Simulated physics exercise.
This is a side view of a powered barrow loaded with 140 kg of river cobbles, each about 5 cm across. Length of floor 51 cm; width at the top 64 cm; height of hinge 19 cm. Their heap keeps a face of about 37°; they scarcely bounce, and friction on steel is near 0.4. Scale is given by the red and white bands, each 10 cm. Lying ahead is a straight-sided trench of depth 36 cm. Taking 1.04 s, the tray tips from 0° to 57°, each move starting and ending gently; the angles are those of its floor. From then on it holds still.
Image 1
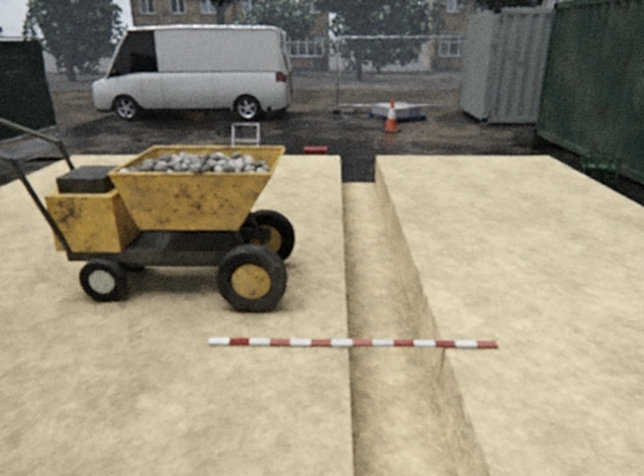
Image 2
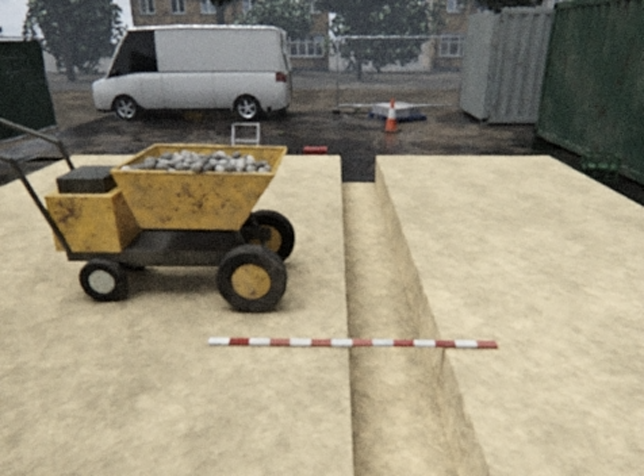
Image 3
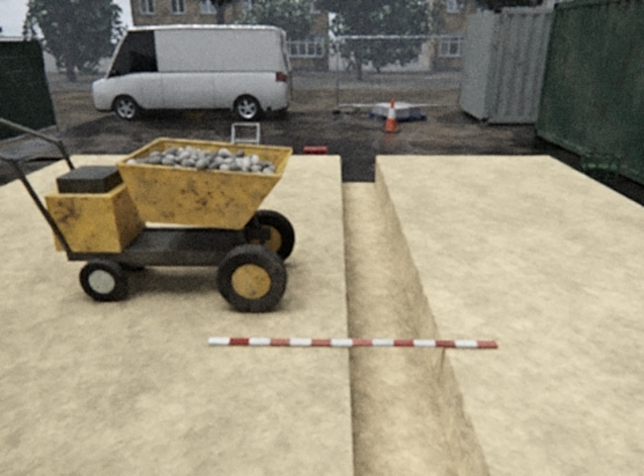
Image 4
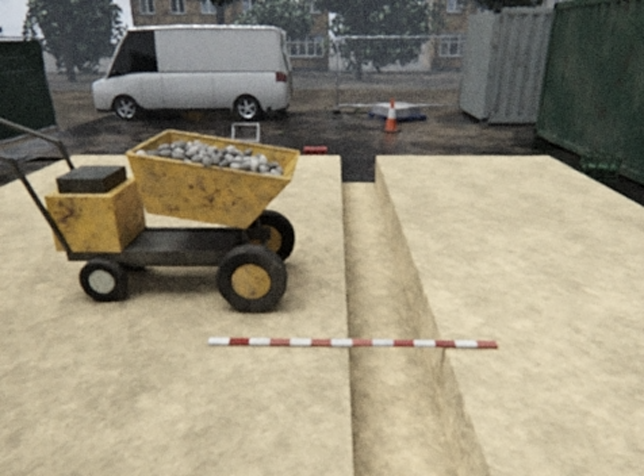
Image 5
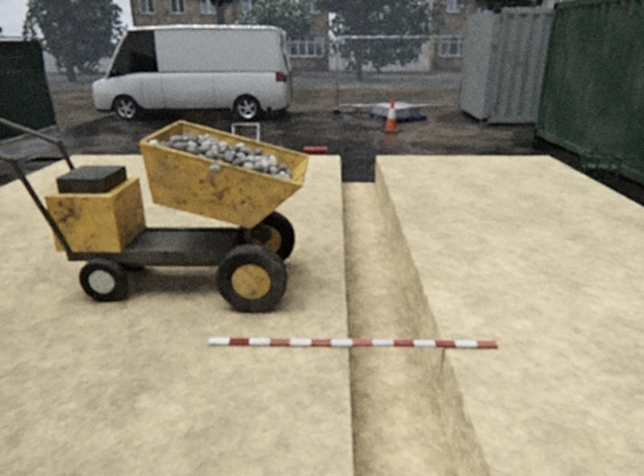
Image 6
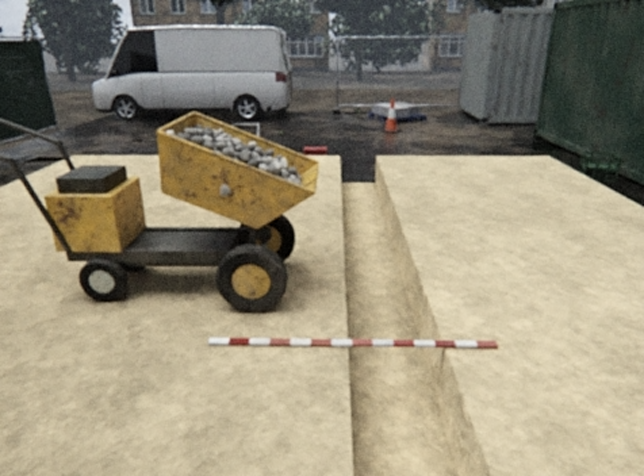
A yellow powered barrow loaded with grey stones stood still beside a narrow, straight trench, and its tray slowly tilted forward to the right, its back end rising while the stones stayed heaped inside.
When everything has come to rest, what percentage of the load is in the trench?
About 45 per cent.
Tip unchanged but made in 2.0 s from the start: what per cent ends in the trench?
Near 40 per cent.
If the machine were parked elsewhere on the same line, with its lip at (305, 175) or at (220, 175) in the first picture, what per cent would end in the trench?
I'd expect close to 30 per cent at the first and 35 per cent at the second.
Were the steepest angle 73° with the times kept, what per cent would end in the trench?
About 90 per cent would end up in the trench.
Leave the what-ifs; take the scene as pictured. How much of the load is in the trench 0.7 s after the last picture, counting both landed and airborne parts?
I'd put it near 10 per cent.
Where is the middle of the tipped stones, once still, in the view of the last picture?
I'd put it close to (393, 335).
Then, 0.3 s after the last picture the floor is at 48°, 100 % in the tray; the foremost stones are at (337, 209).
Then, 0.7 s after the last picture the floor is at 57°, 88 % in the tray, 12 % in the trench; the foremost stones are at (411, 304).
Then, 1.0 s after the last picture the floor is at 57°, 66 % in the tray, 31 % in the trench, 3 % past the trench; the foremost stones are at (468, 286).
Then, 3.0 s after the last picture the floor is at 57°, 52 % in the tray, 45 % in the trench, 3 % past the trench; the foremost stones are at (549, 287).
